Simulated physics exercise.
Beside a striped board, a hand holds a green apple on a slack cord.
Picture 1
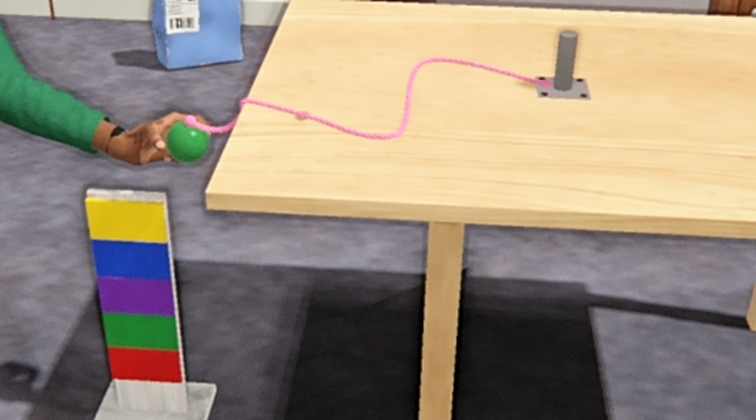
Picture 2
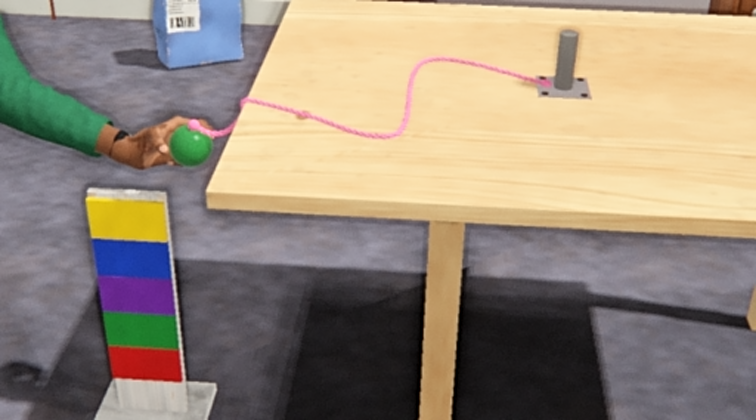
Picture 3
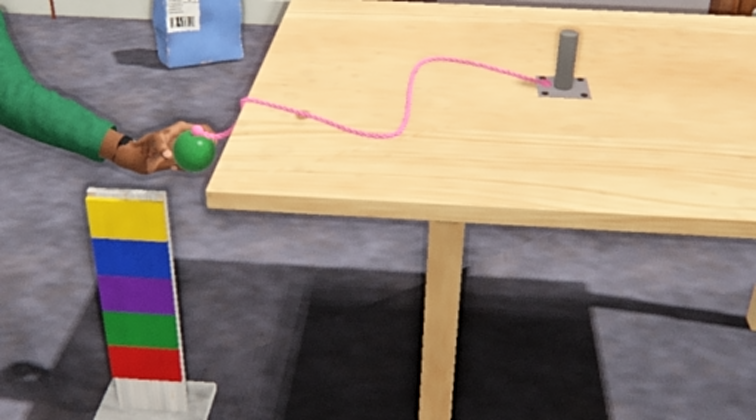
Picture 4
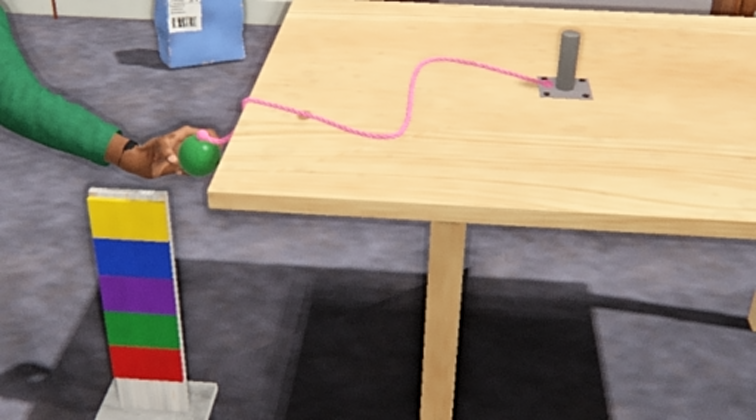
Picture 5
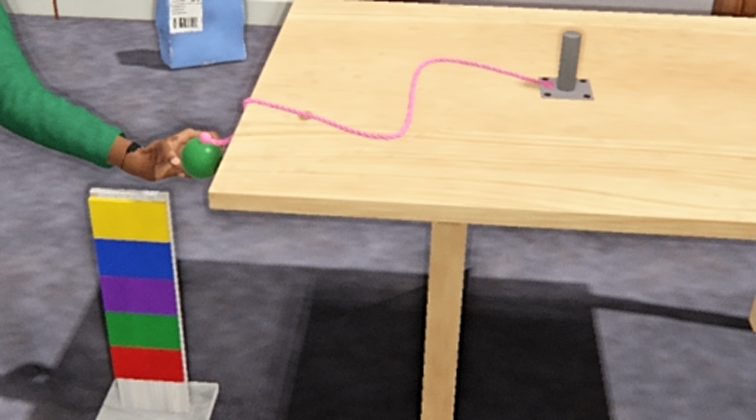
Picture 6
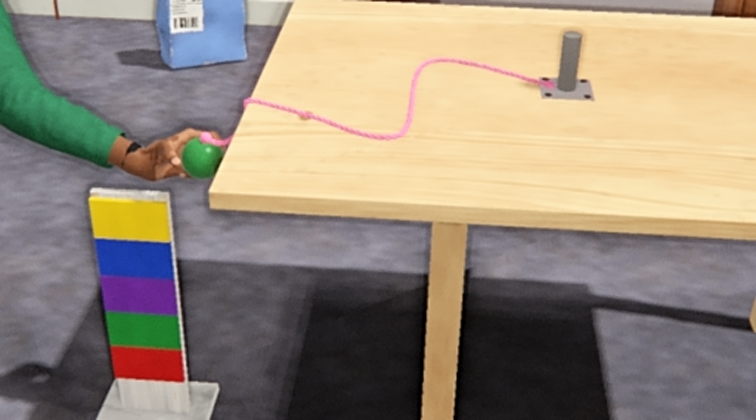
A hand holding a green ball on a slack pink cord moves slightly down and right.
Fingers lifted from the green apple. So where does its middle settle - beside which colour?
Beside green.
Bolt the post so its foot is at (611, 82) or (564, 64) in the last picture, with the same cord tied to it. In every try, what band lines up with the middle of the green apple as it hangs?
First case: Purple. Second case: Green.
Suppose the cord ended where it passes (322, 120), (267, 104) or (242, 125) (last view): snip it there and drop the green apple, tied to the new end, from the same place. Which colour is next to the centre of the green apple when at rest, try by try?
One after the other, yellow; blue; purple.
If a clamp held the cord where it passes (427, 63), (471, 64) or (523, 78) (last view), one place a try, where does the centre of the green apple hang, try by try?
(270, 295), (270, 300), (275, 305).
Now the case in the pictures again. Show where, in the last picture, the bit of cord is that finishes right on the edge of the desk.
Roughly (408, 125).
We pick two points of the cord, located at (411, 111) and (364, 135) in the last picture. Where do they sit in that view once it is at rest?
(286, 78) for the first, (261, 135) for the second.
Early on, apple near (233, 317); level with green.
Midway, apple near (301, 298); level with green.
Near the end, apple near (247, 317); level with green.
Finally, apple near (275, 314); level with green. Its centre hangs level with the green band.
